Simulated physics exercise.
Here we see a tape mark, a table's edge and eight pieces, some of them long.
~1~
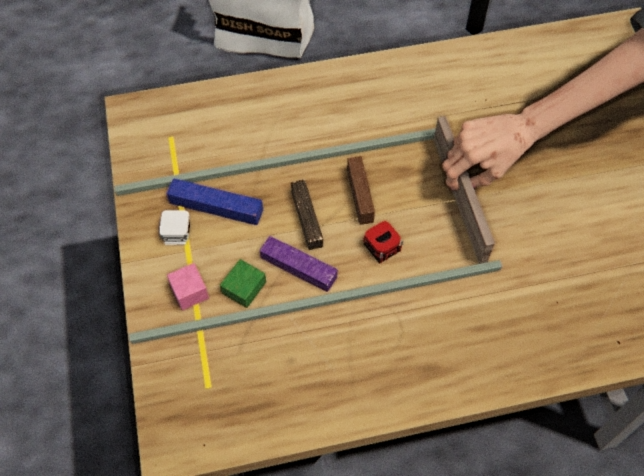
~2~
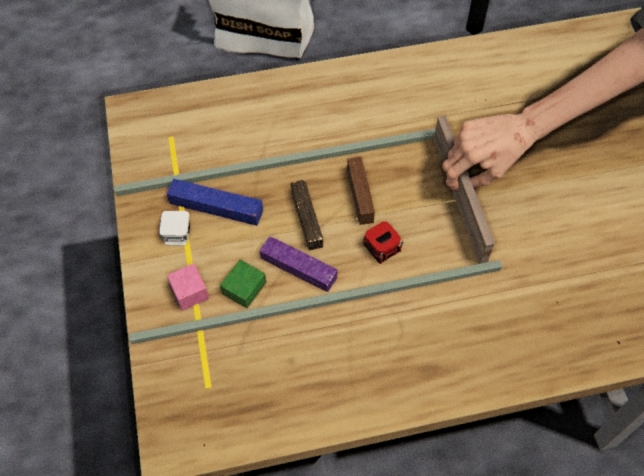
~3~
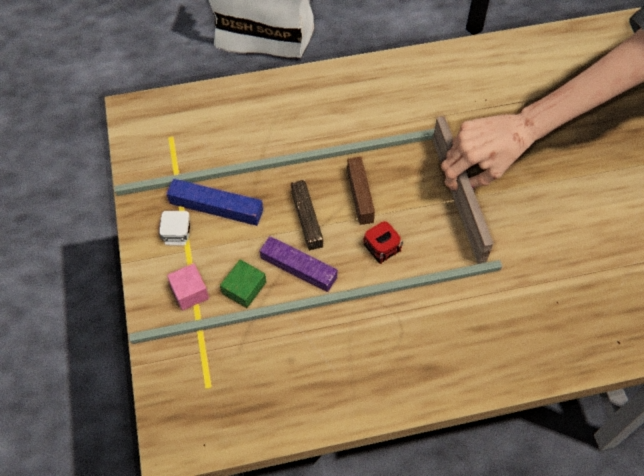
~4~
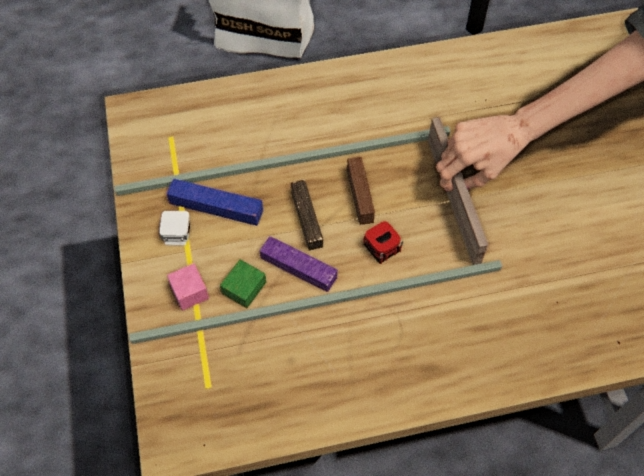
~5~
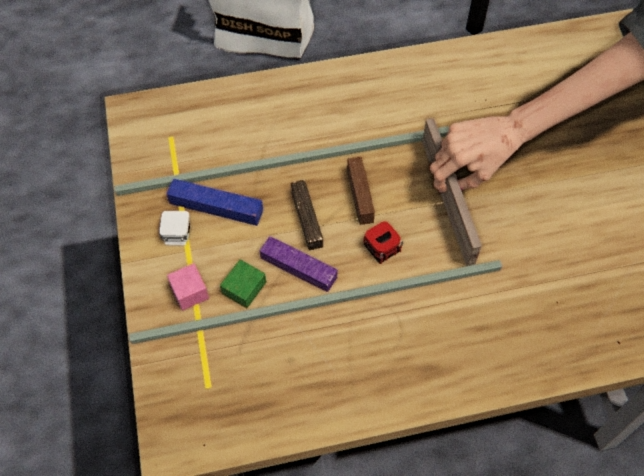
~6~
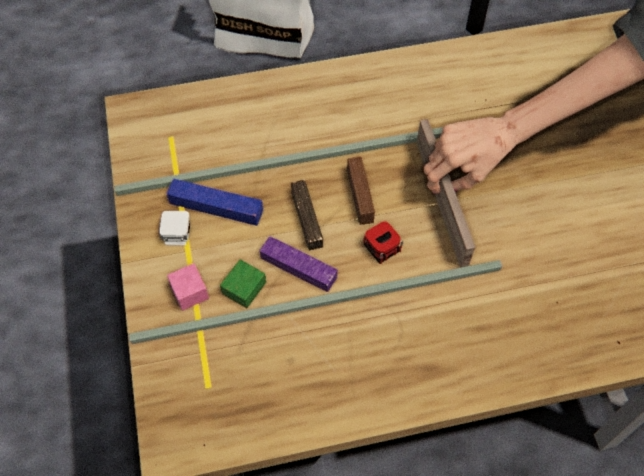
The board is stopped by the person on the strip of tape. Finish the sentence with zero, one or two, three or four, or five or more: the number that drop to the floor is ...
The number that drop to the floor is one or two.
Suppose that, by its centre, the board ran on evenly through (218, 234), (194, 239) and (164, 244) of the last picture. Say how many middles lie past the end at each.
The counts are 0, 2 and 4, in that order.
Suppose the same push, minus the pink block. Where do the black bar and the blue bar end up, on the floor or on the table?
The black bar stays put; the blue bar comes off.
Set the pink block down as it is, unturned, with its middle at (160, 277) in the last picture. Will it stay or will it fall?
I reckon from there it drops down.
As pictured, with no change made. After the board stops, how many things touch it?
So the total is 3.
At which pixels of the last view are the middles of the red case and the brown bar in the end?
Middles: Around (176, 268) and around (176, 225).
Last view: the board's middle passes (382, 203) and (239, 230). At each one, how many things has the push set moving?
Counting first: 1, next 8.
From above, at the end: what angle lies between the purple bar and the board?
It sits some 40° out of line.
Soon after, none off yet; white case at rest near (176, 228); pink block at rest near (188, 287); blue bar at rest near (215, 202).
At rest, the number that fall off is one or two; fallen, blue bar and pink block.
